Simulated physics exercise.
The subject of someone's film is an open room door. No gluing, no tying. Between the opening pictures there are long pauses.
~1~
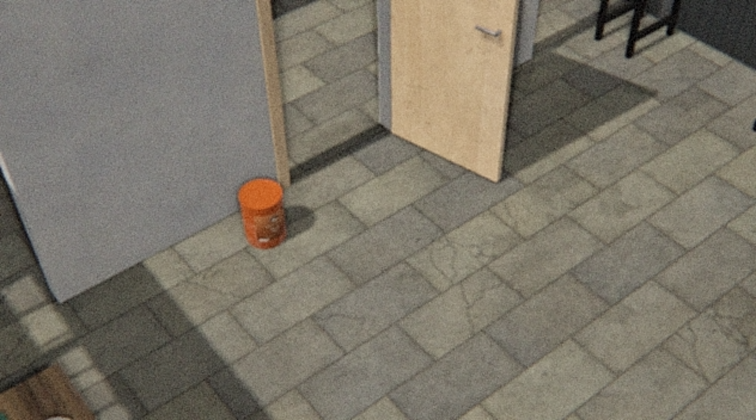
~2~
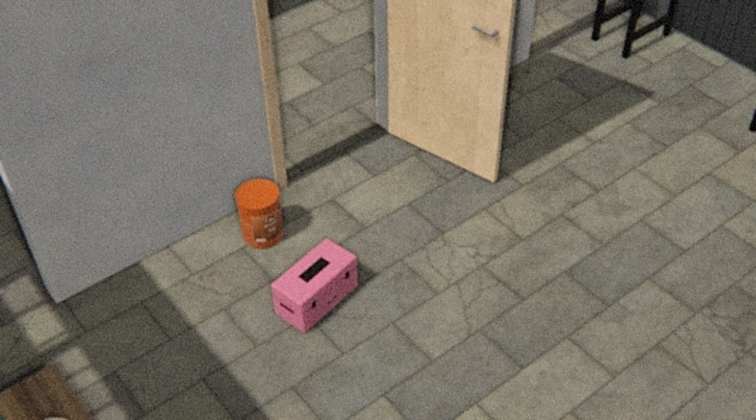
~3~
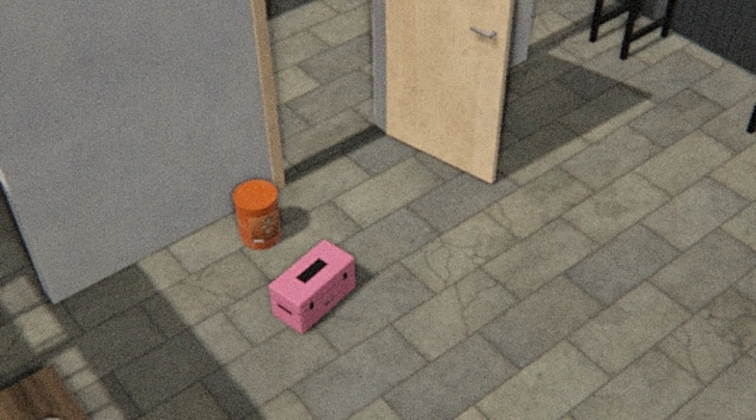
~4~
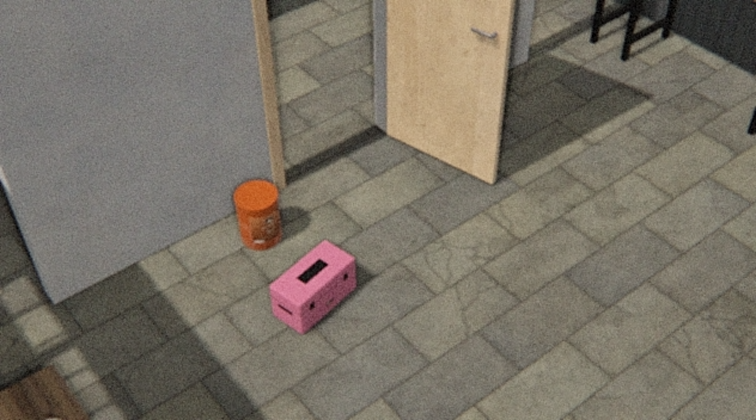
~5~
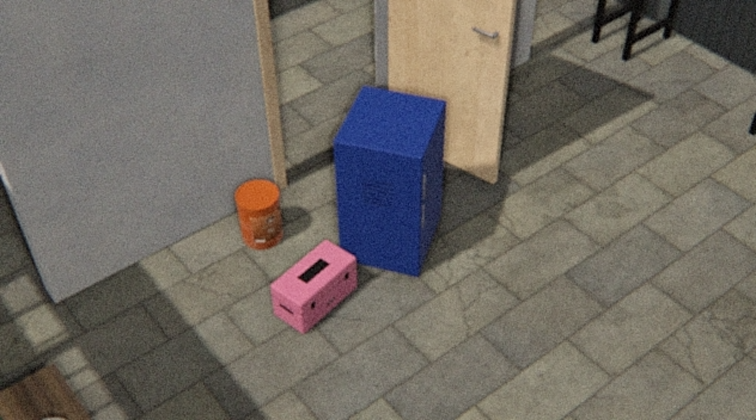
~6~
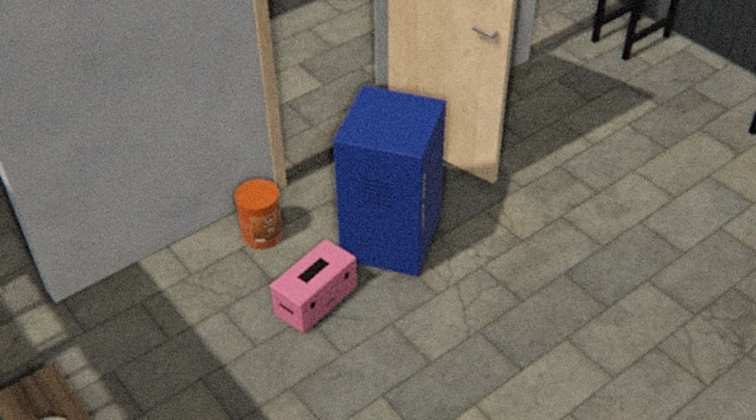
A large grey wall panel stands at the left of a grey stone-tiled room seen from above, with a pale wooden door standing wide open beside the doorway. An orange pail sits by the wall, dark stool legs show at the upper right, and a wooden surface edges the lower left. The door stays still while a pink toolbox appears near the pail, then a tall blue appliance appears before the door.
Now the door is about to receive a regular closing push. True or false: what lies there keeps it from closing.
True.
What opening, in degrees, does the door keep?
It stays open at around 70°.
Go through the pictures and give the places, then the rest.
Door wide open and still, in the first picture.
Door wide open and still; pink toolbox (316, 285); orange pail (260, 215), in the second picture.
Door wide open and still; pink toolbox (313, 286); orange pail (258, 216), in the third picture.
Door wide open and still; pink toolbox (314, 287); orange pail (259, 216), in the fourth picture.
Door wide open and still; pink toolbox (315, 286); orange pail (260, 215), in the fifth picture.
Door wide open and still; blue appliance (391, 183); pink toolbox (315, 286), in the sixth picture.
Then, 0.40 s on from there, door 92° open.
Then, 0.60 s on from there, door 78° open.
In the end, door 69° open; all 3 unmoved. At the end, from the last picture's camera, blue appliance near (391, 183).
